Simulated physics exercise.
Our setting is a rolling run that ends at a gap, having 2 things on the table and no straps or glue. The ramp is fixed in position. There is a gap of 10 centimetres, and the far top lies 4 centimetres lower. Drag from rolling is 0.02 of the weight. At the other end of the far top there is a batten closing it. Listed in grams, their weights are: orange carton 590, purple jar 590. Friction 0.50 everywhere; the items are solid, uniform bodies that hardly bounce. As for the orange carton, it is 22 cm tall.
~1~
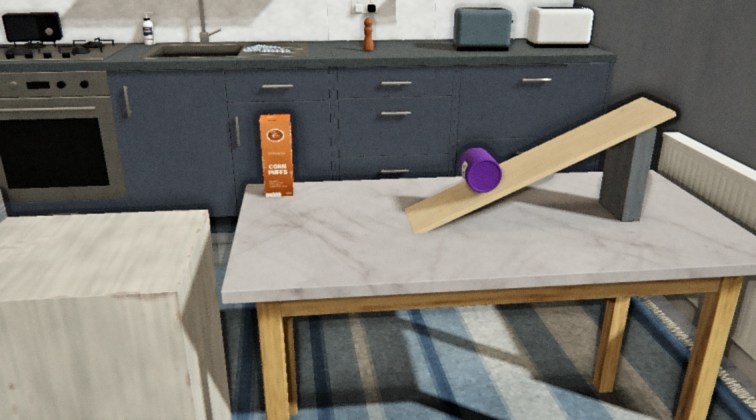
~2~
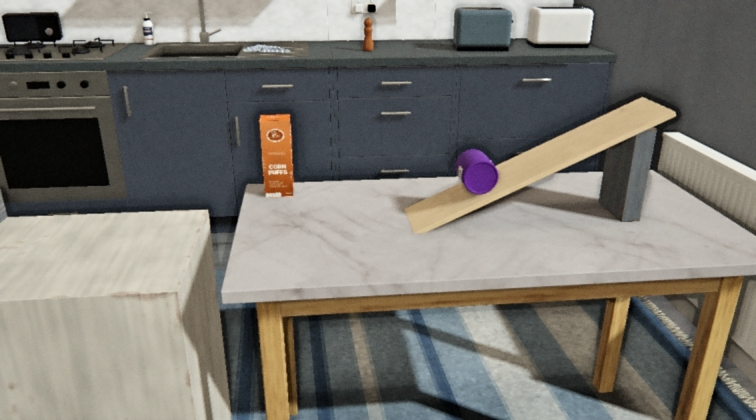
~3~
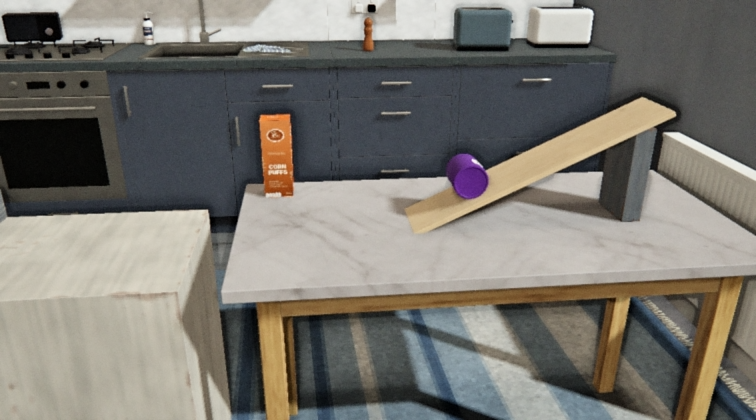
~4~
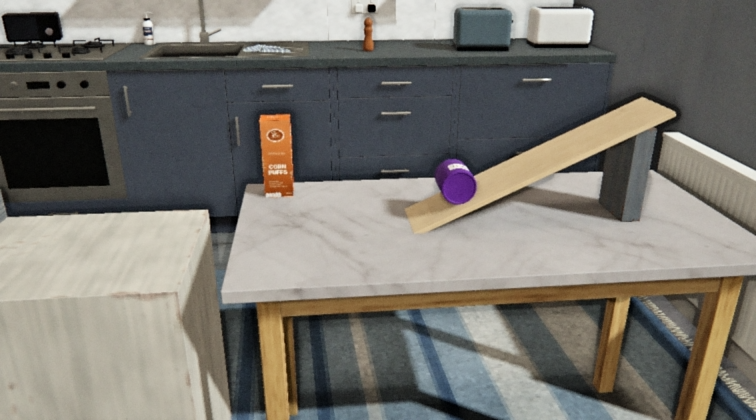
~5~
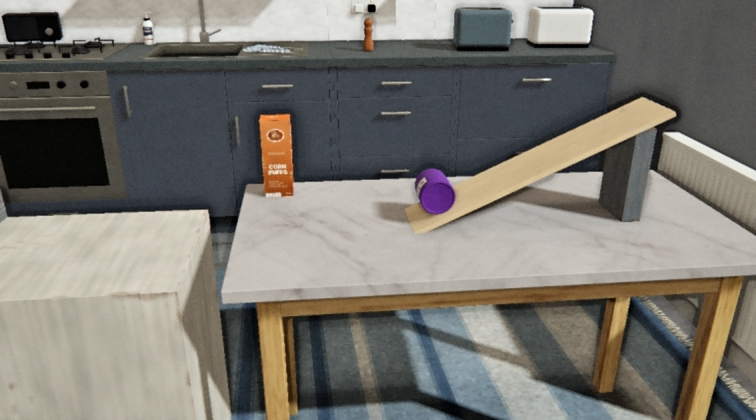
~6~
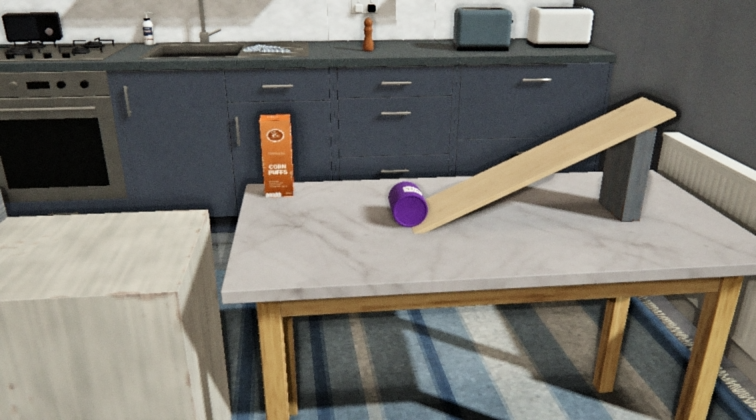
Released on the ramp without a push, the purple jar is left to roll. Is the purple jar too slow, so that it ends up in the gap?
No, it gets over to the far top.
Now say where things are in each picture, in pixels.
In the first frame, 59 cm to the edge; purple jar (480, 170); orange carton (277, 156).
In the second frame, 58 cm to the edge; purple jar (476, 171); orange carton (277, 157).
In the third frame, 56 cm to the edge; purple jar (467, 176); orange carton (277, 157).
In the fourth frame, 53 cm to the edge; purple jar (455, 181); orange carton (277, 157).
In the fifth frame, 48 cm to the edge; purple jar (434, 191); orange carton (277, 157).
In the sixth frame, 42 cm to the edge; purple jar (407, 204); orange carton (277, 157).
Then, 0.20 s past the last view, 23 cm to the edge; purple jar near (331, 208).
Then, 0.50 s past the last view, 4 cm past the table's edge; purple jar near (217, 216).
Then, 0.90 s past the last view, 25 cm past the table's edge; purple jar near (126, 232).
Finally, 40 cm past the table's edge; orange carton still in place (within 8 cm).
